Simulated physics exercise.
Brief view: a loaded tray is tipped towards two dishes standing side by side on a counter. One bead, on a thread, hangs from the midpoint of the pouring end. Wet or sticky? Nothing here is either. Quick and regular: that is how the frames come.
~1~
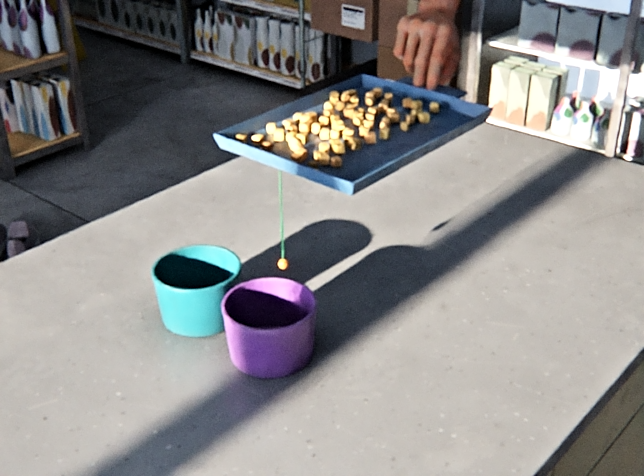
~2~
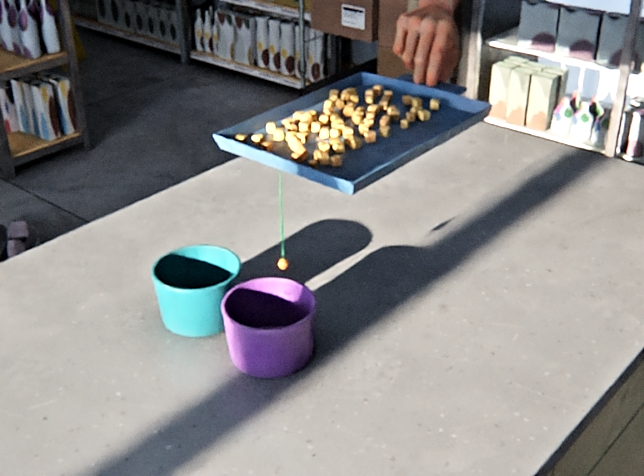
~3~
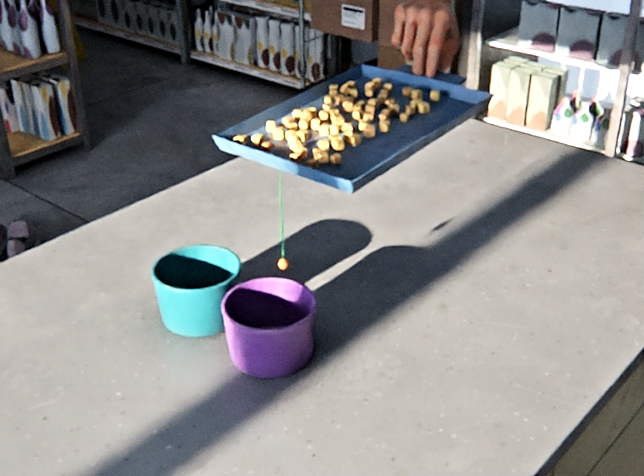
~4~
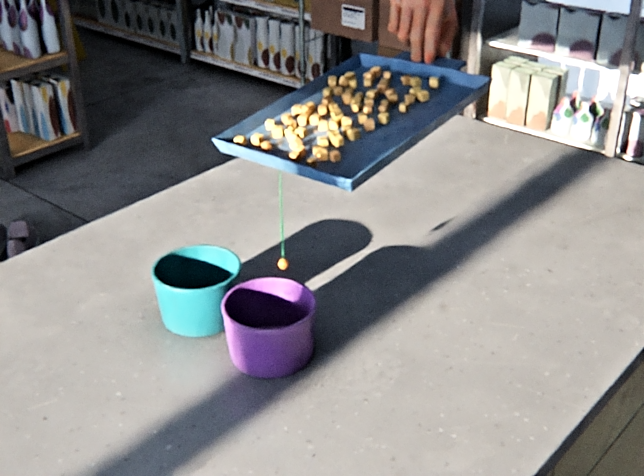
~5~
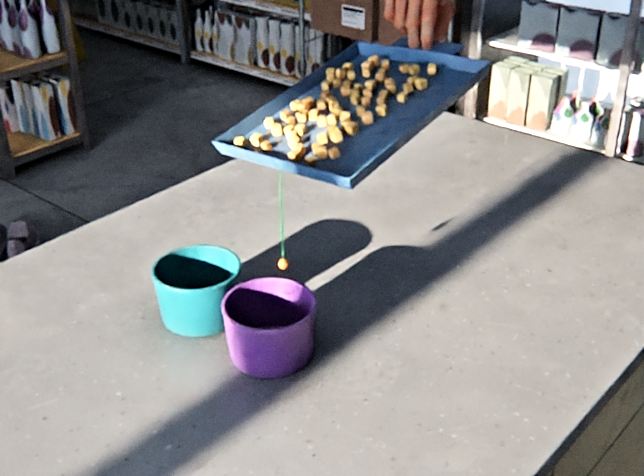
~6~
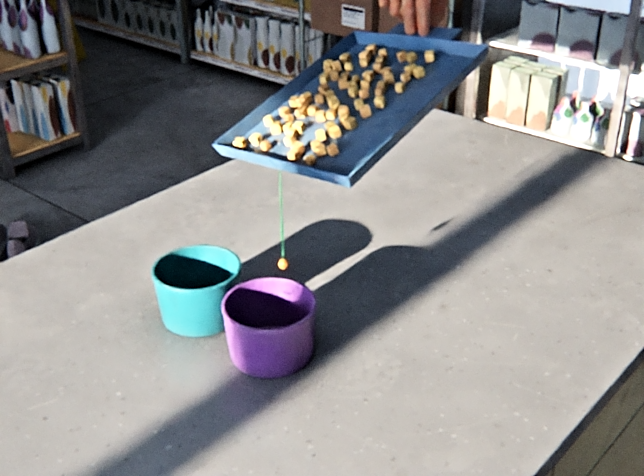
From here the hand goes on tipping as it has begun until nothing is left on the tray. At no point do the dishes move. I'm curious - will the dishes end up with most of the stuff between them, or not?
Yes, more than half of it.
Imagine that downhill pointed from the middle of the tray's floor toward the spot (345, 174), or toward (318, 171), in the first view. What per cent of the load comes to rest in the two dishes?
Somewhere close to 20 % the first time, 50 % the second.
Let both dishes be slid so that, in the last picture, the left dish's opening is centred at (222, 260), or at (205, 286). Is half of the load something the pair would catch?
For the two tries in order: Exceeding half, not as much as half.
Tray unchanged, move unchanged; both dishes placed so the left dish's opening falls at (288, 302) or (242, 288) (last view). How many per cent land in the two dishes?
You'd get near 10 per cent and afterwards near 30 per cent.
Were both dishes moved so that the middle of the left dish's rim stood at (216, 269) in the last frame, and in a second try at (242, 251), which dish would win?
First try, the dish to the left; second try, the dish to the left.
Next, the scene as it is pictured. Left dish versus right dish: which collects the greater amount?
The one that comes out ahead is the leftward one.
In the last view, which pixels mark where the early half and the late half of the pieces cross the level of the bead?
About (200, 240) to begin with, then about (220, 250).
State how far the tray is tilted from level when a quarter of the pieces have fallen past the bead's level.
I'd say close to 110 degrees.
Just after the last frame, tray tipped steeply; almost all on the tray; just a few in the air.
A moment on, tray tipped past a quarter turn; the larger part on the tray; about a tenth in the left dish; about a tenth outside both; about a tenth in the air.
Further on, tray tipped past a quarter turn; about a tenth in the right dish; roughly half in the left dish; roughly a third outside both.
When it is over, tray tipped past a quarter turn; about a tenth in the right dish; roughly half in the left dish; roughly a third outside both.
